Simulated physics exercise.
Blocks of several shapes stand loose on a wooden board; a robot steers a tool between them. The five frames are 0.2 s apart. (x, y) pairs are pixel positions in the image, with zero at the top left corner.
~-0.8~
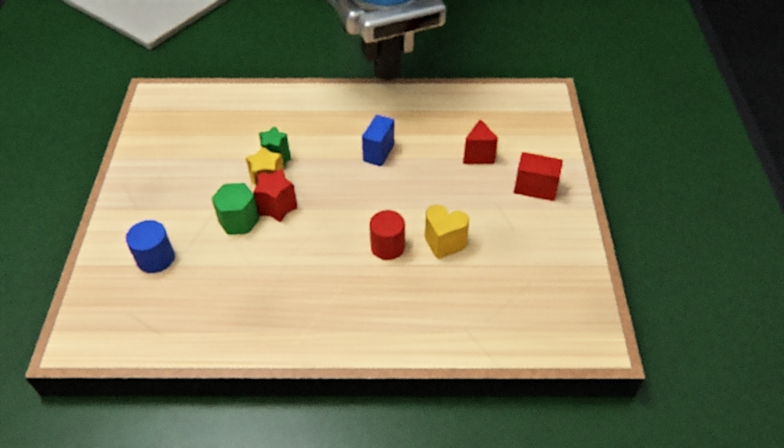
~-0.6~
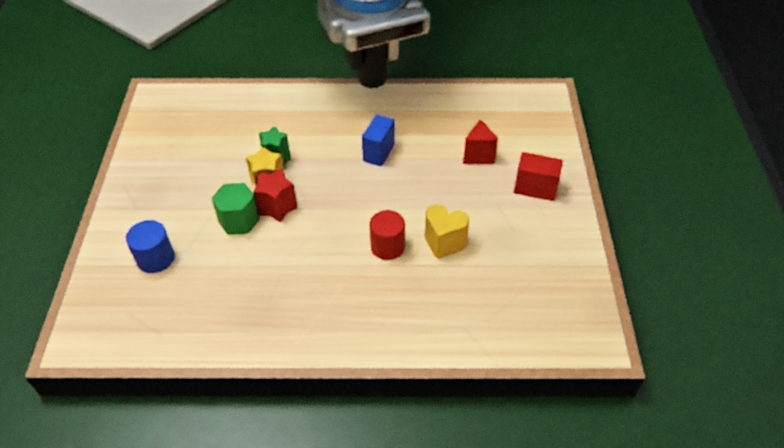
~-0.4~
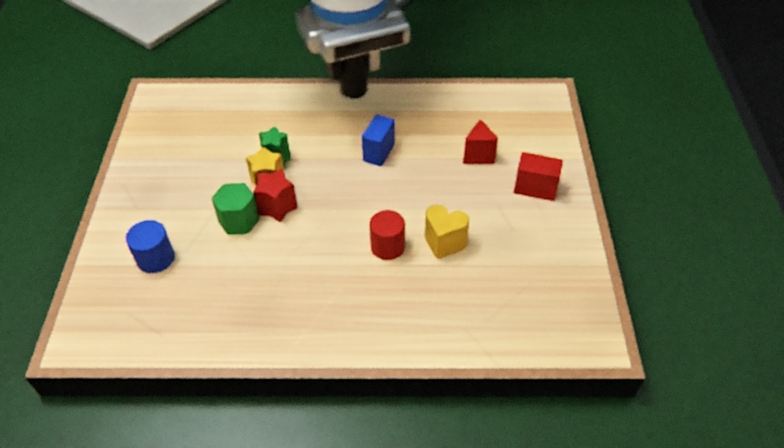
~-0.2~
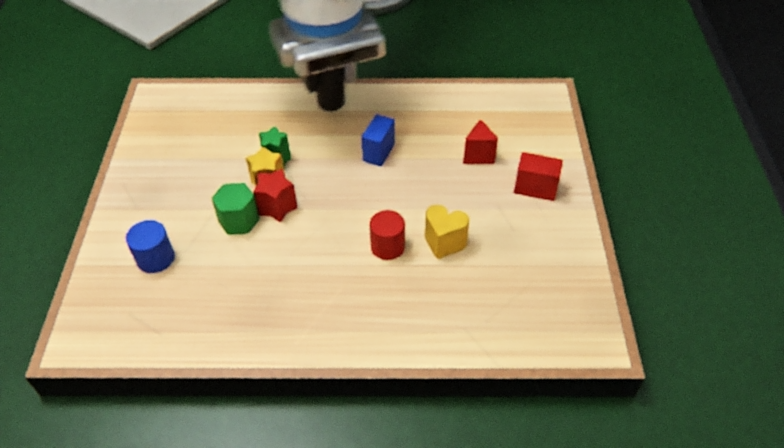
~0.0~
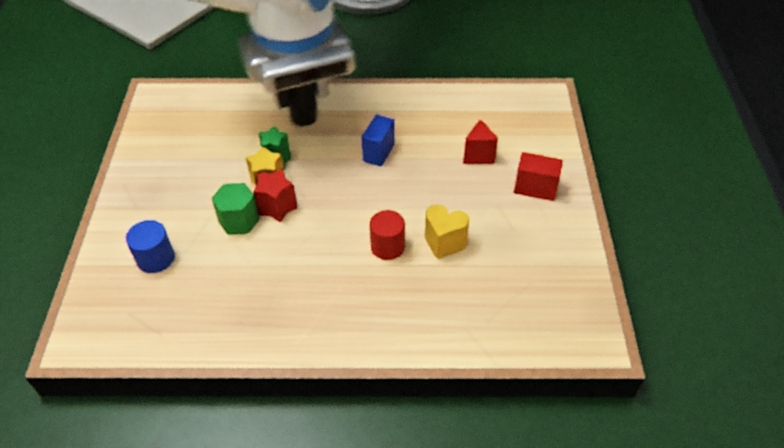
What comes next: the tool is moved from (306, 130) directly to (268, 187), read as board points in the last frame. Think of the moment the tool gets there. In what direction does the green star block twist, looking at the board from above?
It twists with the clock when seen from above.
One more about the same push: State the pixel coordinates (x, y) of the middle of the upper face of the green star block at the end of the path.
Around pixel (244, 150).
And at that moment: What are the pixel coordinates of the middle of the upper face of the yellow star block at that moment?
I'd place it at (237, 175), taking the centre of its top.
Halfway along, tool (285, 146); yellow star block (256, 163), turned 20° anticlockwise; green star block (258, 142), turned 20° clockwise.
At the end, tool (265, 176); green six-sided block (226, 201); yellow star block (237, 175), turned 45° anticlockwise; green star block (244, 150), turned 85° clockwise; red star block not moved.
